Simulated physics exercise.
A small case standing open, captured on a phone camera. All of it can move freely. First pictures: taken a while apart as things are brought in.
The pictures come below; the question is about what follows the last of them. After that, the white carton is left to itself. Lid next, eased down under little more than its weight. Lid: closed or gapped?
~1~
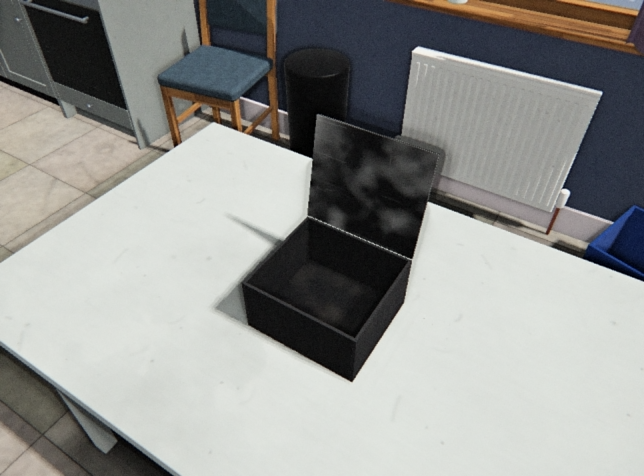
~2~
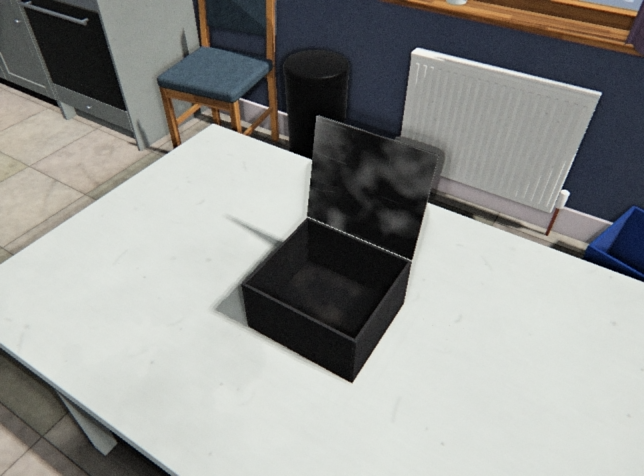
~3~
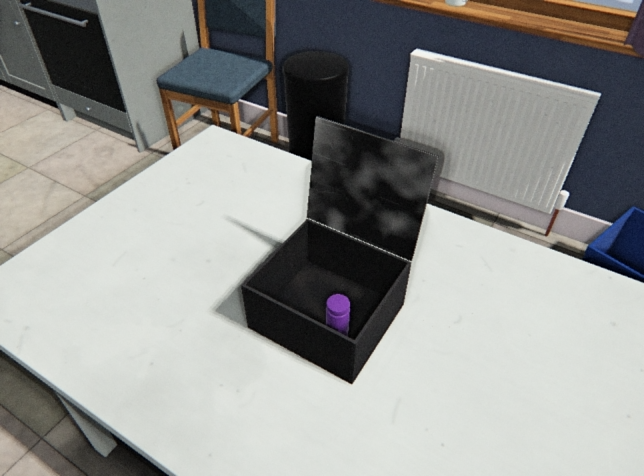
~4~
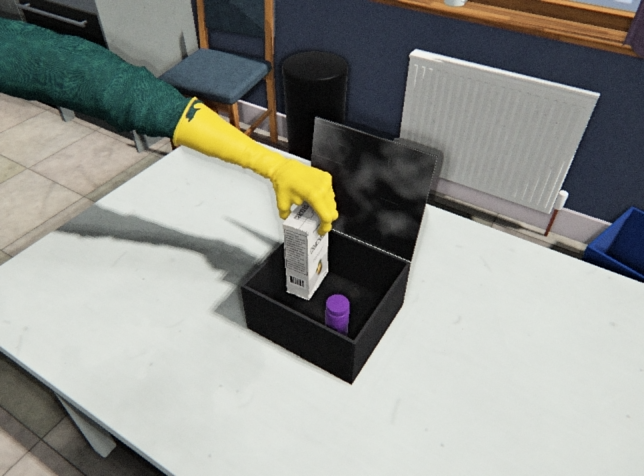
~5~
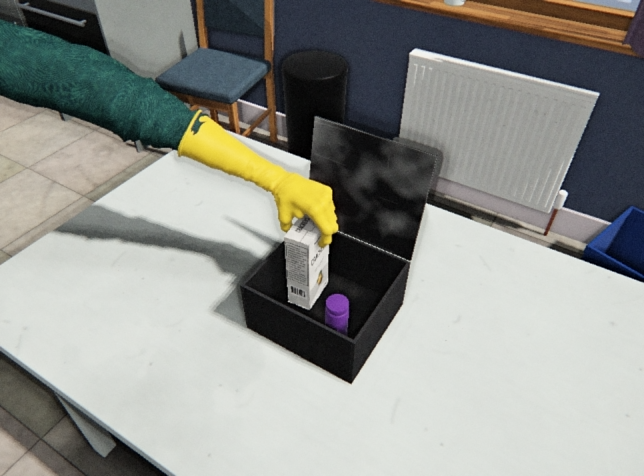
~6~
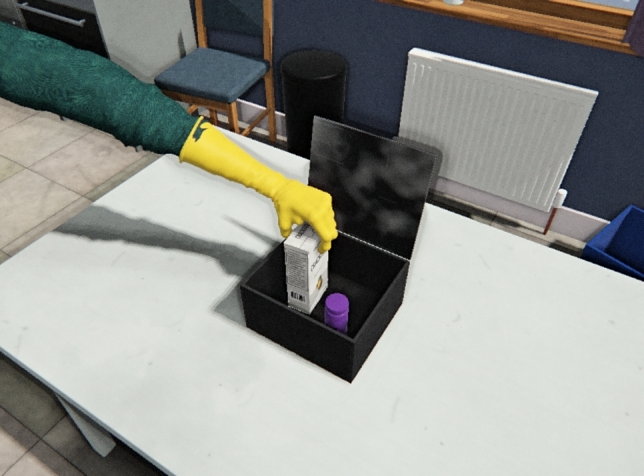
Gapped.
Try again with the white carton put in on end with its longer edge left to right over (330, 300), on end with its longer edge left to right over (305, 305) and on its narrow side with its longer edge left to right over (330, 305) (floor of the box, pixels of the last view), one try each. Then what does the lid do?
First - not shut; second - not shut; third - shut down.
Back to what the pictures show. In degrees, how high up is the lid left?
About 55° above the rim.
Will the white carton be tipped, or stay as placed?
It stays as it was set.
Then, 1.10 s later than the last frame, lid starting down.
Then, 1.50 s later than the last frame, lid 66° above the rim.
Then, 2.30 s later than the last frame, lid 54° above the rim.
Then, 4.40 s later than the last frame, lid 55° above the rim.
When it is over, lid 55° above the rim; both as before. End places, in pixels of the last picture, white carton near (308, 266).
